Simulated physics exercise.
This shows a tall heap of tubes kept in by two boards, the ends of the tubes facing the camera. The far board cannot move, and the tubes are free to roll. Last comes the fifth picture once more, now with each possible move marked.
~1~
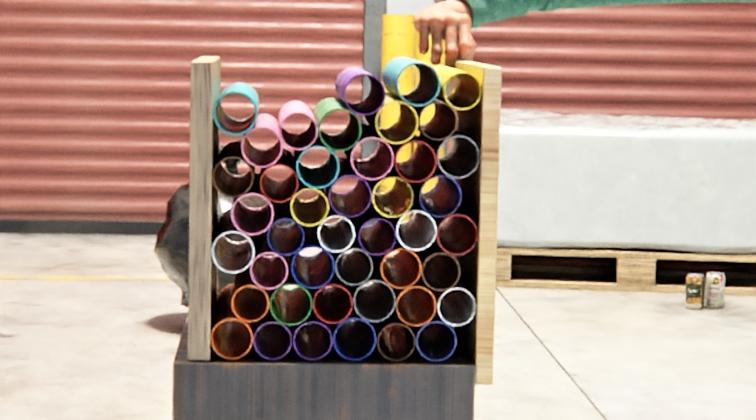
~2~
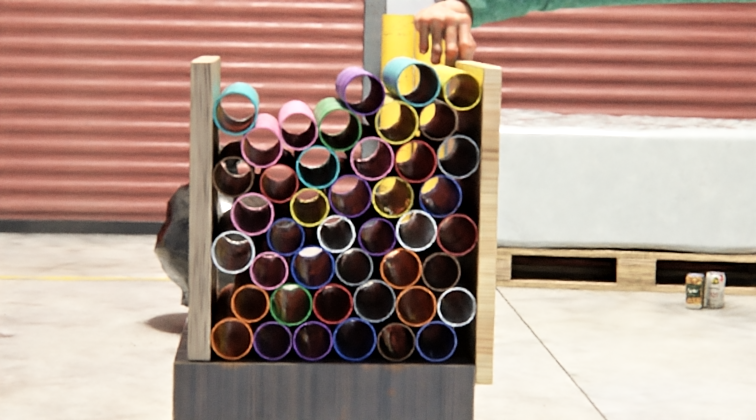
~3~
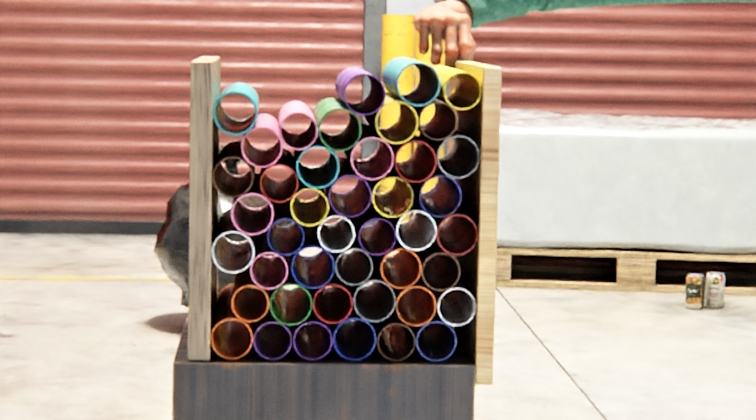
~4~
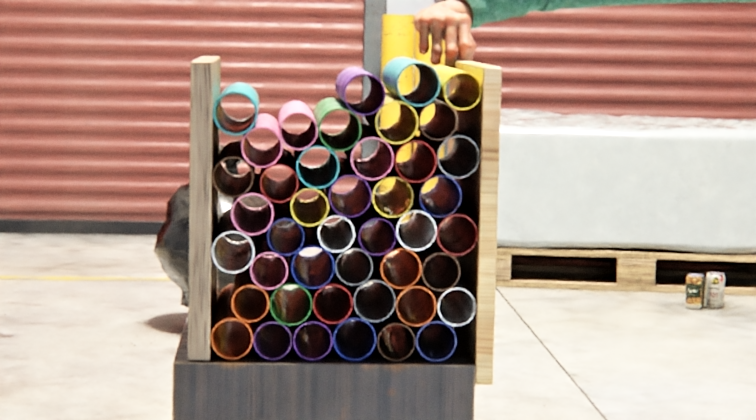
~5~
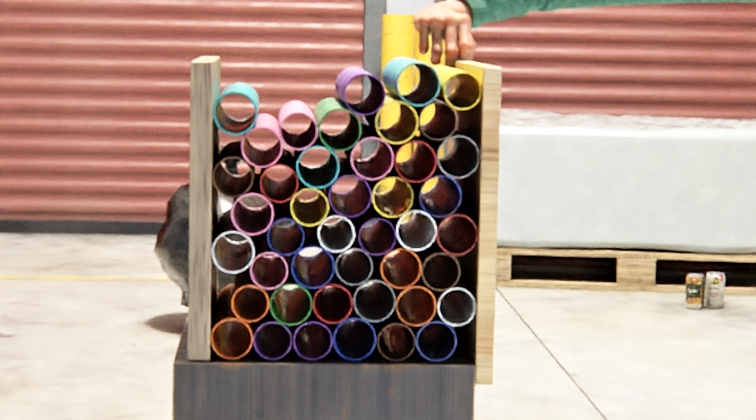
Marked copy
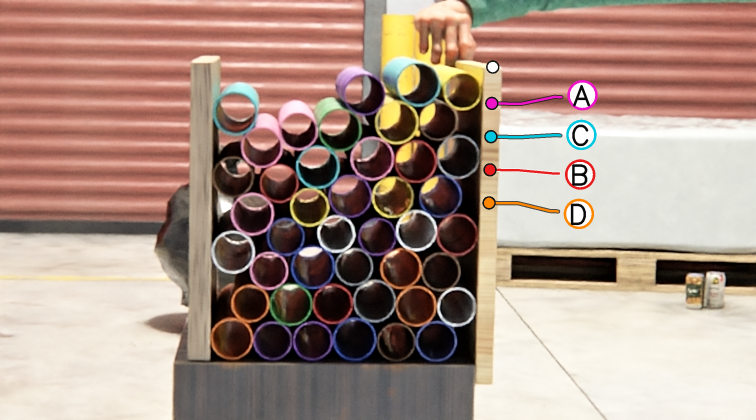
The video shows a tall heap of colourful tubes stacked between two upright boards, their open ends facing the camera, while a hand rests on yellow tubes at the top right; nothing visibly moves throughout.
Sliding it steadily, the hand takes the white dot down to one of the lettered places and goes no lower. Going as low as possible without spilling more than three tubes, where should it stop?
No lower than B.
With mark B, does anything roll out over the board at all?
Yes.
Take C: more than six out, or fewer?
At C, fewer than six.
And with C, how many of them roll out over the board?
With C, none.
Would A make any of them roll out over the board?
No, at A.
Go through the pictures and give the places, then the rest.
In the first picture, a brown tube (438, 121); a yellow tube (463, 90); side board (470, 210).
In the second picture, side board (470, 210); an orange tube (232, 339).
In the third picture, a blue tube (436, 341); a green tube (291, 304).
In the fourth picture, a grey tube (353, 266); a white tube (337, 233).
In the fifth picture, a purple tube (350, 196); a grey tube (458, 156); a brown tube (438, 121).
On the marked copy, A at (492, 103); B at (490, 169); C at (491, 136); D at (489, 203); the white dot at (493, 67).
Following B. Soon after the start, top of the board (481, 117).
Later, top of the board (480, 169).
In the end, top of the board (480, 169), one out over the board.
As for the rest, A none out over the board; C none out over the board; D four out over the board.
